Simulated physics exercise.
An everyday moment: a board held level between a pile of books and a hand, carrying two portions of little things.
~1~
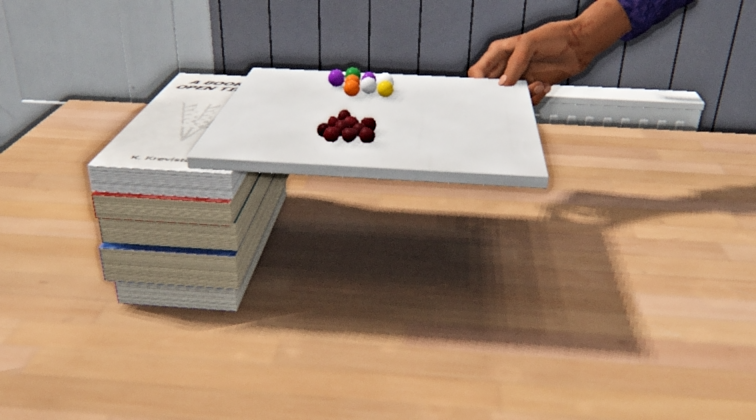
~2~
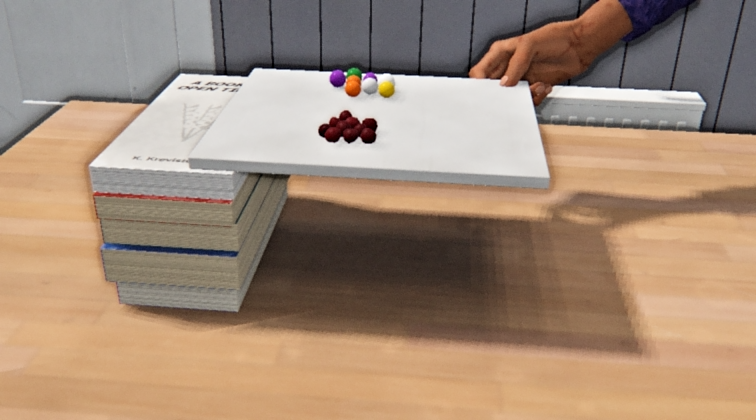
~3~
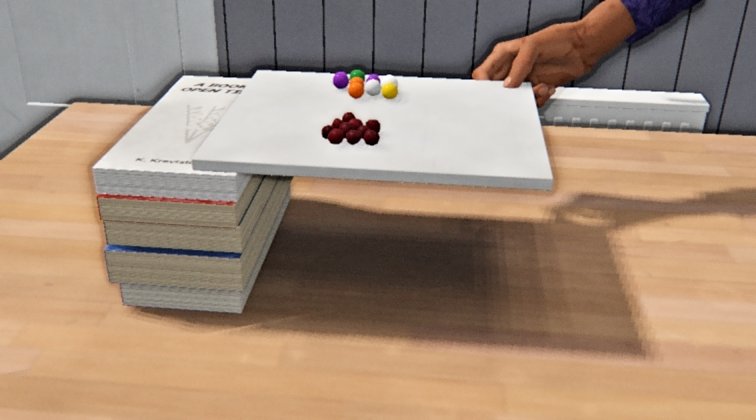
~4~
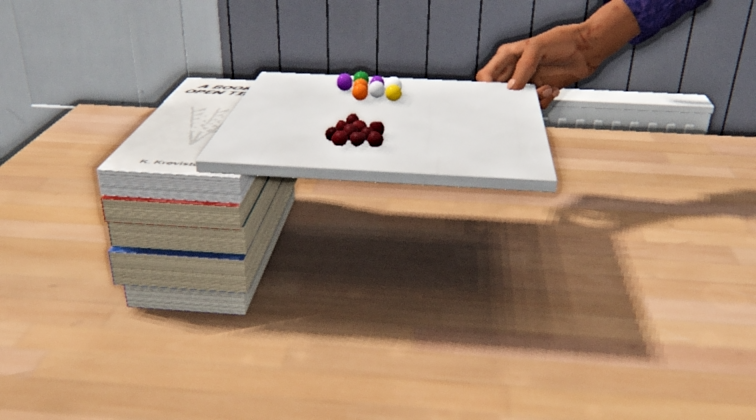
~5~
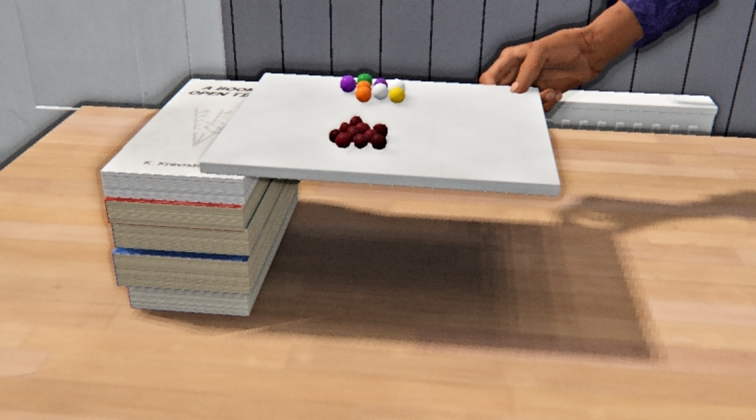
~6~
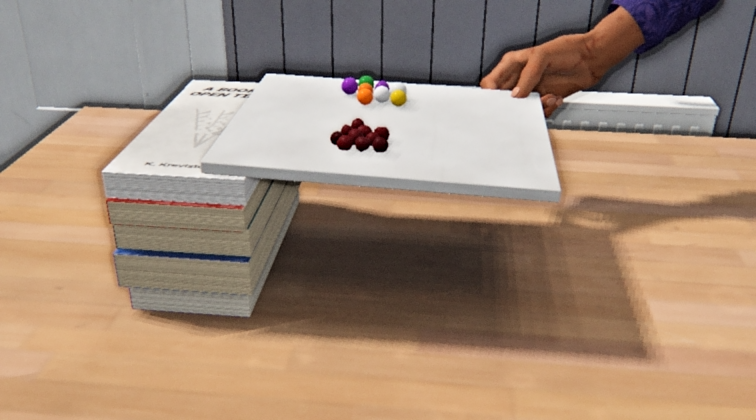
Almost nothing moves as a dark-skinned hand in a purple sleeve, at the upper right, holds one end of a white board above a pale wooden table, seen from slightly above against grey panelling. The board's left end rests on stacked books, with dark red balls near the front and purple, green, orange, white and yellow ones behind. The view drifts slightly, shifting everything a little right and down, and the board's held end finally dips very slightly while both groups stay in place on it.
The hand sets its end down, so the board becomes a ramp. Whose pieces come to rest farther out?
The far lot goes farther.
Then, 0.33 s past the last view, board sloping at 11°; near lot all still on the board; far lot all still on the board.
Then, 0.76 s past the last view, board sloping at 24°; near lot all still on the board; far lot mostly less than half a board's length out.
Then, 1.22 s past the last view, board resting at 33°; near lot mostly less than half a board's length out; far lot mostly one to two board lengths out.
Finally, board resting at 33°; near lot mostly less than half a board's length out; far lot mostly more than two board lengths out, most gone off the table; the far lot has gone farther.
